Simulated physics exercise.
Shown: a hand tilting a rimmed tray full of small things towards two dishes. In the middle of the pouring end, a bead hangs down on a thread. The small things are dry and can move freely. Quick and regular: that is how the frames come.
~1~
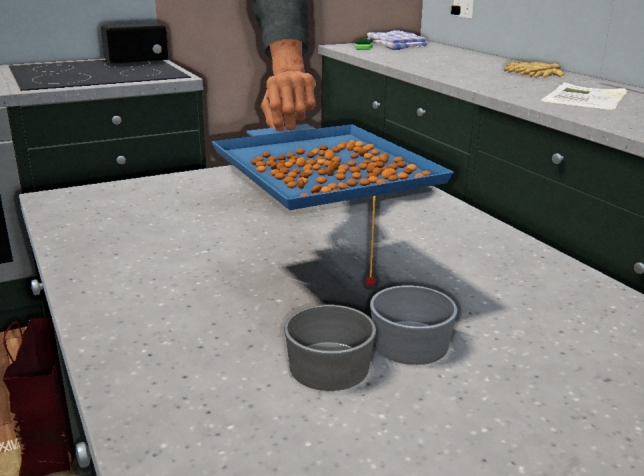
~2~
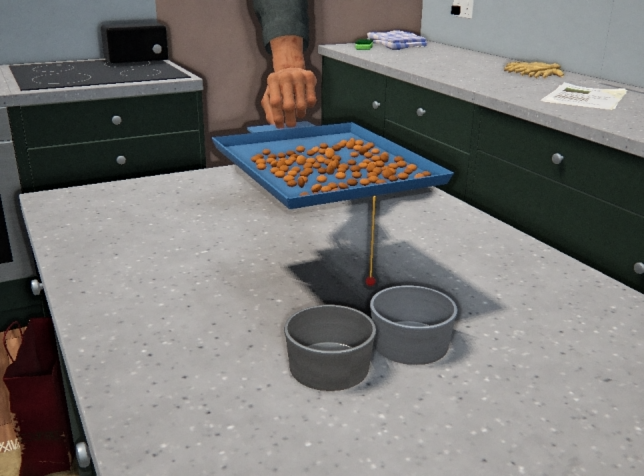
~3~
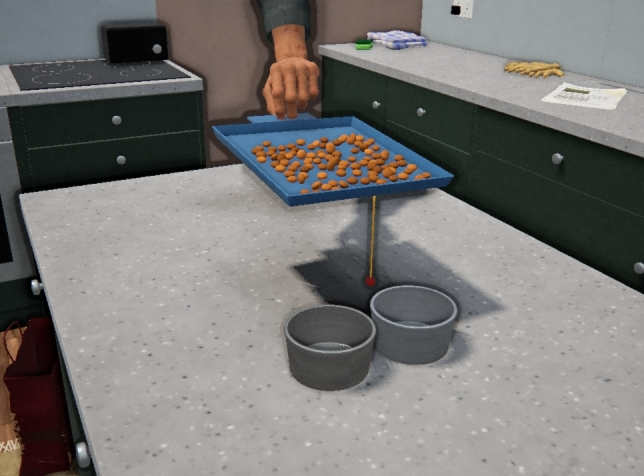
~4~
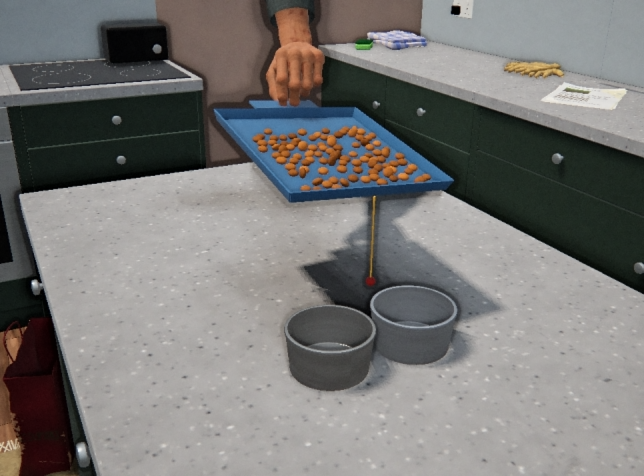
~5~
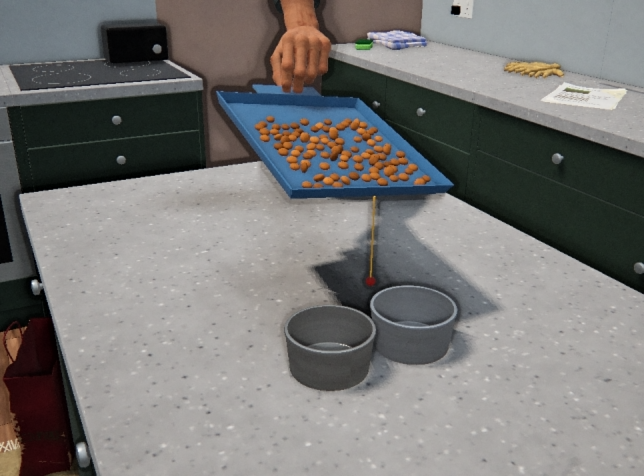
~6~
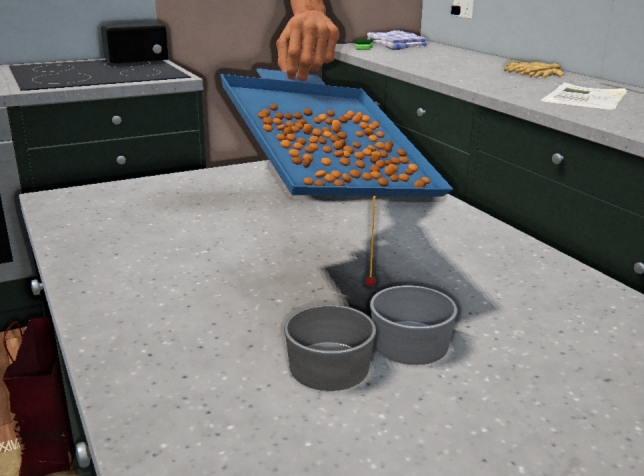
Blue tray of small brown pieces tilting gradually towards the viewer above two grey dishes, a hand raising its far end.
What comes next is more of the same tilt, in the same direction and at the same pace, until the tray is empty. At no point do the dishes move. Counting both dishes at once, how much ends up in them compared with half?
The catch is going to fall below what is lost.
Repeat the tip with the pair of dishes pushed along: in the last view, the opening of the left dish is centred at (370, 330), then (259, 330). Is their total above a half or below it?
For the two places in order: A minority share, a minority share.
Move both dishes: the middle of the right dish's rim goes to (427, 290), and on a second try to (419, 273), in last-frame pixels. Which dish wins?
Trial one goes to the right of the two, trial two to the right of the two.
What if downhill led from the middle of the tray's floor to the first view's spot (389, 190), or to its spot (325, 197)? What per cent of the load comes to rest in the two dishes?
60 % and 60 %.
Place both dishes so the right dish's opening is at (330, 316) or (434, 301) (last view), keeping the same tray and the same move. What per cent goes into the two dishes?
Roughly 0 % and 40 %.
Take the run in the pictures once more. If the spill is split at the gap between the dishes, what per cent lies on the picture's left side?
Around 0 per cent, I reckon.
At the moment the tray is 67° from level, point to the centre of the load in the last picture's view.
Roughly at (414, 190).
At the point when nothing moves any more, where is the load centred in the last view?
Close to (432, 319) in the last picture.
Shortly afterwards, tray tipped steeply; the bulk on the tray; only a few in the right dish; near a quarter in the air.
Next, tray tipped past a quarter turn; near a third in the right dish; near two thirds outside both; only a few in the air.
Some moments later, tray tipped past a quarter turn; near a third in the right dish; near two thirds outside both.
In the end, tray tipped past a quarter turn; none at all in the left dish; near a third in the right dish; near two thirds outside both.
